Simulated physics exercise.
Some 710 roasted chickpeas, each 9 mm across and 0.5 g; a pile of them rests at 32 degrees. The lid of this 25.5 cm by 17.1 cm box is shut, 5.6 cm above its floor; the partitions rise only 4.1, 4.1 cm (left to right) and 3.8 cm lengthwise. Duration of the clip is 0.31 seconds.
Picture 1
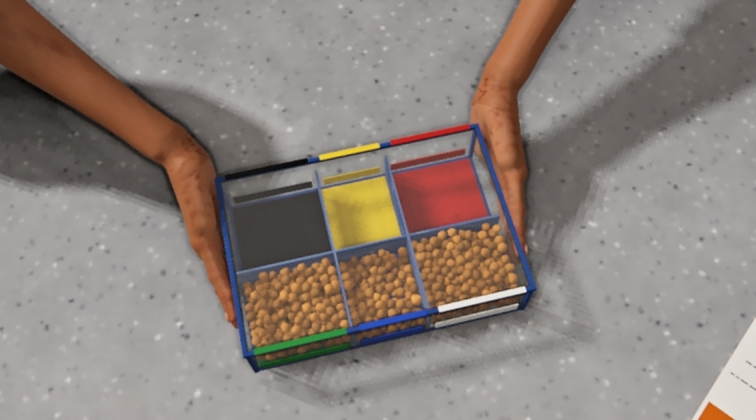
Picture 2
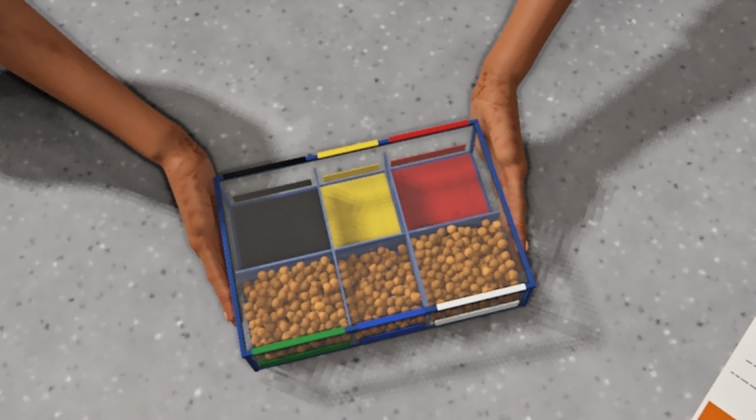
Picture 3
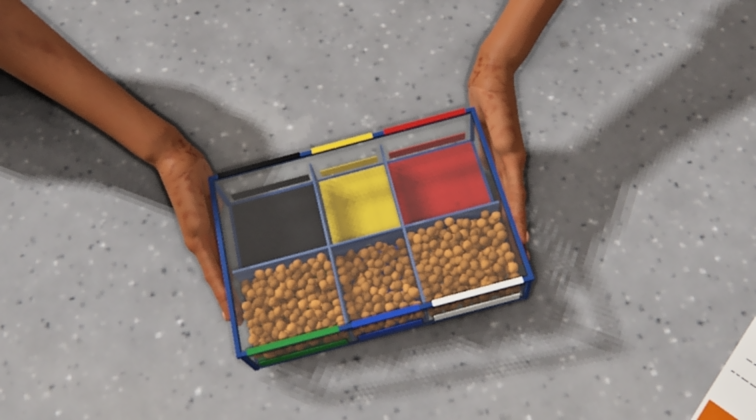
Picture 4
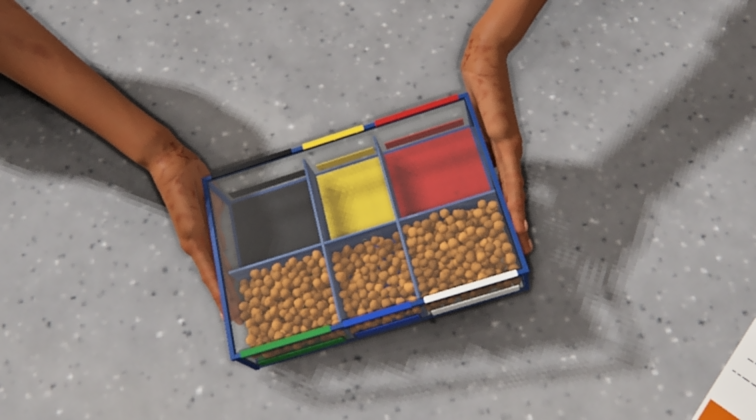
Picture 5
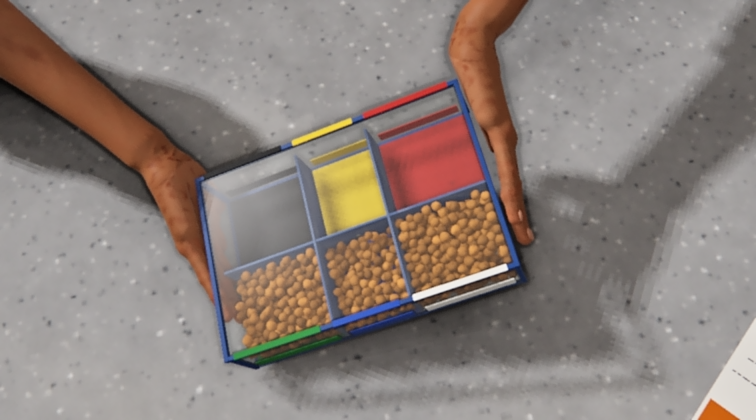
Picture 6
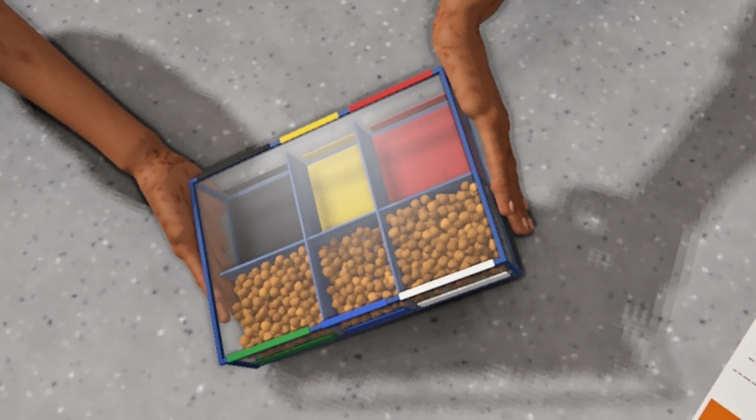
The clip opens on two hands holding a shut clear box on a speckled grey surface, with roasted chickpeas filling the three front compartments and black, yellow and red ones empty behind. The hands then tilt the box gradually toward its left front corner, the right side rising while the chickpeas shift little.
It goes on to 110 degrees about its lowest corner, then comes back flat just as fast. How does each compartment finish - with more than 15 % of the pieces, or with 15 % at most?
Red: At most 15 %, blue: More than 15 %, green: More than 15 %, yellow: At most 15 %, white: More than 15 %, black: At most 15 %.
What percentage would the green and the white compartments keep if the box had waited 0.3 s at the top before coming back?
Green keeps 45% and white keeps 30%.
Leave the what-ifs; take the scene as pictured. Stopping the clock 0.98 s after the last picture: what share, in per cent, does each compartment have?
Shares - red: 0, blue: 20, green: 45, yellow: 0, white: 35, black: 0.
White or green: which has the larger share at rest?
Fuller: Green.
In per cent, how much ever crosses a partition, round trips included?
Roughly 10 in a hundred.
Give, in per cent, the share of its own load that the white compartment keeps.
I'd put it at roughly 80 per cent.
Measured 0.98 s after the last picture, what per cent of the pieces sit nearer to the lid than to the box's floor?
Estimate: Near 50 per cent.
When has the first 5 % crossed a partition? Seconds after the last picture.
Somewhere near 0.75 s.
Then, 0.98 s after the last picture, tilt 109 degrees; blue 20 %, green 45 %, white 35 %.
Then, 1.64 s after the last picture, tilt 47 degrees; blue 20 %, green 45 %, white 30 %, black 5 %.
Then, 2.33 s after the last picture, tilt 0 degrees; blue 20 %, green 45 %, white 30 %, black 5 %.
In the end, red 0 %, blue 20 %, green 45 %, yellow 0 %, white 30 %, black 5 %.
